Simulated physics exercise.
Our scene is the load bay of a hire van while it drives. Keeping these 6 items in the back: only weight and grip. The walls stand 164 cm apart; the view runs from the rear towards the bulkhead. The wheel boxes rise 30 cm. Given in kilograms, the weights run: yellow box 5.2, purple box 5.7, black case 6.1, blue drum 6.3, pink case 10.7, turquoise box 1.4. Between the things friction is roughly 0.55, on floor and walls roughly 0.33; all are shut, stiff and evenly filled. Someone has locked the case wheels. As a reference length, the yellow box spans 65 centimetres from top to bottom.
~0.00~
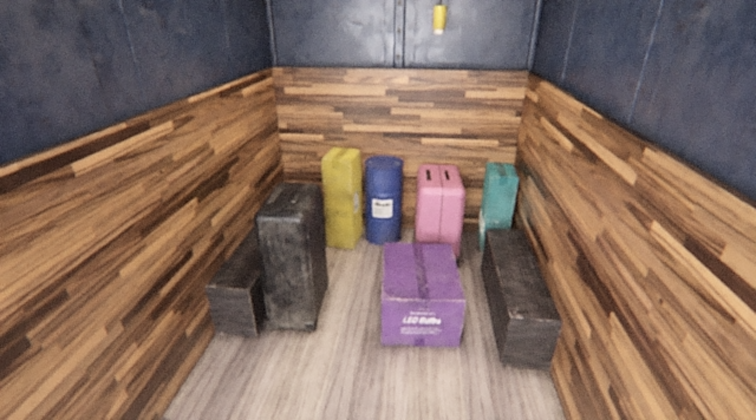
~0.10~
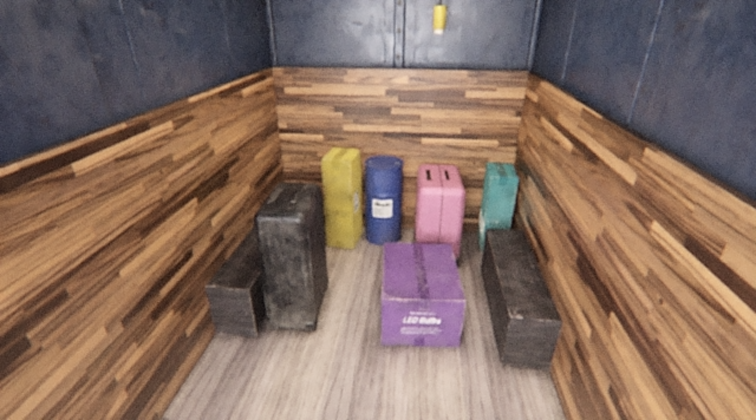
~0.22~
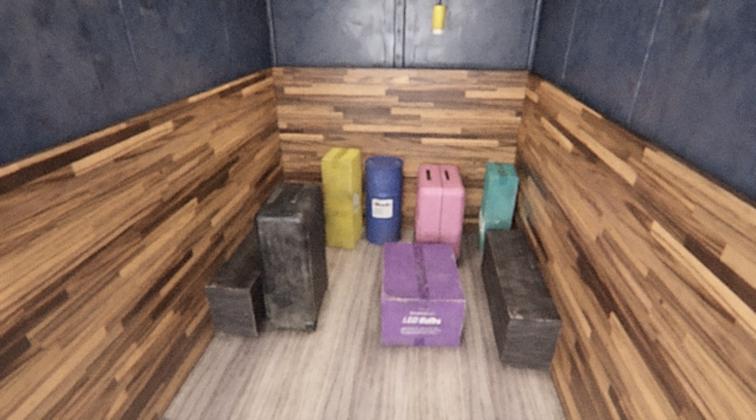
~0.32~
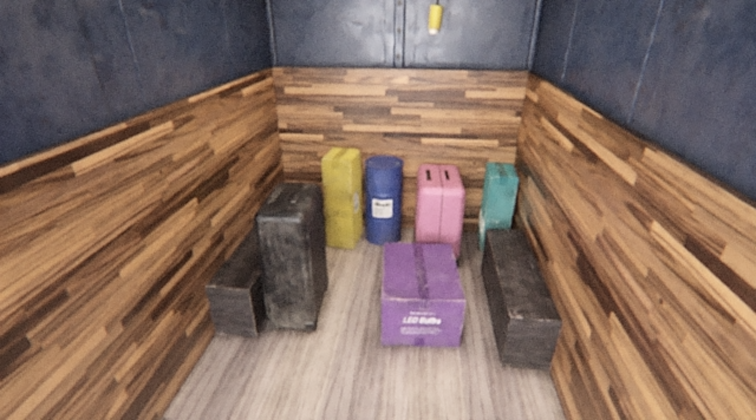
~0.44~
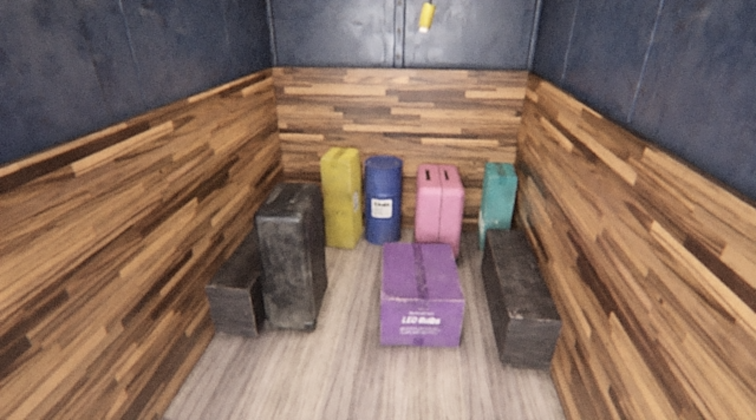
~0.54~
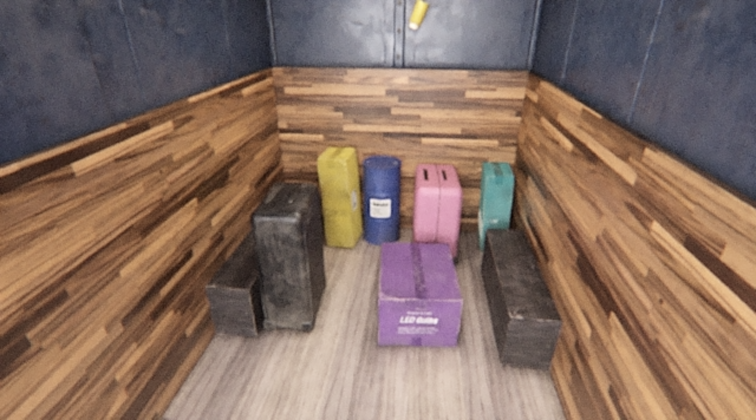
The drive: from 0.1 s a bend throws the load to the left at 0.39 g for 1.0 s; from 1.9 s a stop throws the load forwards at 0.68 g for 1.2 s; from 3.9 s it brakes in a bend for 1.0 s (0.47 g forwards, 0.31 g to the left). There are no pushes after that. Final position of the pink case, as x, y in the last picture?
Roughly (410, 210) in the last picture.
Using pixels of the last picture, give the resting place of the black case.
I'd put it at around (315, 211).
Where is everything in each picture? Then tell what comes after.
In the first picture, no push; pink case (438, 213); yellow box (344, 199).
In the second picture, no push; black case (295, 255); blue drum (384, 201).
In the third picture, load feels 0.19 g left; turquoise box (496, 208); yellow box (344, 199).
In the fourth picture, load feels 0.34 g left; purple box (419, 291); black case (295, 255).
In the fifth picture, load feels 0.39 g left; blue drum (383, 201); turquoise box (496, 208).
In the sixth picture, load feels 0.39 g left; pink case (435, 213); yellow box (342, 198).
Around 0.94 s, load feels 0.26 g left; pink case shifted 13 cm near (418, 212); yellow box at 31° to upright; turquoise box at 33° to upright.
Around 2.34 s, load feels 0.68 g forwards; pink case shifted 19 cm near (409, 210); turquoise box at 41° to upright; yellow box at 36° to upright.
Finally (5.4 s), on their side or leaning hard in the back, yellow box and turquoise box; not toppled but over 15 cm from the start, purple box, black case and pink case; the last one still in place (within 15 cm). In the last view, pink case near (410, 210).
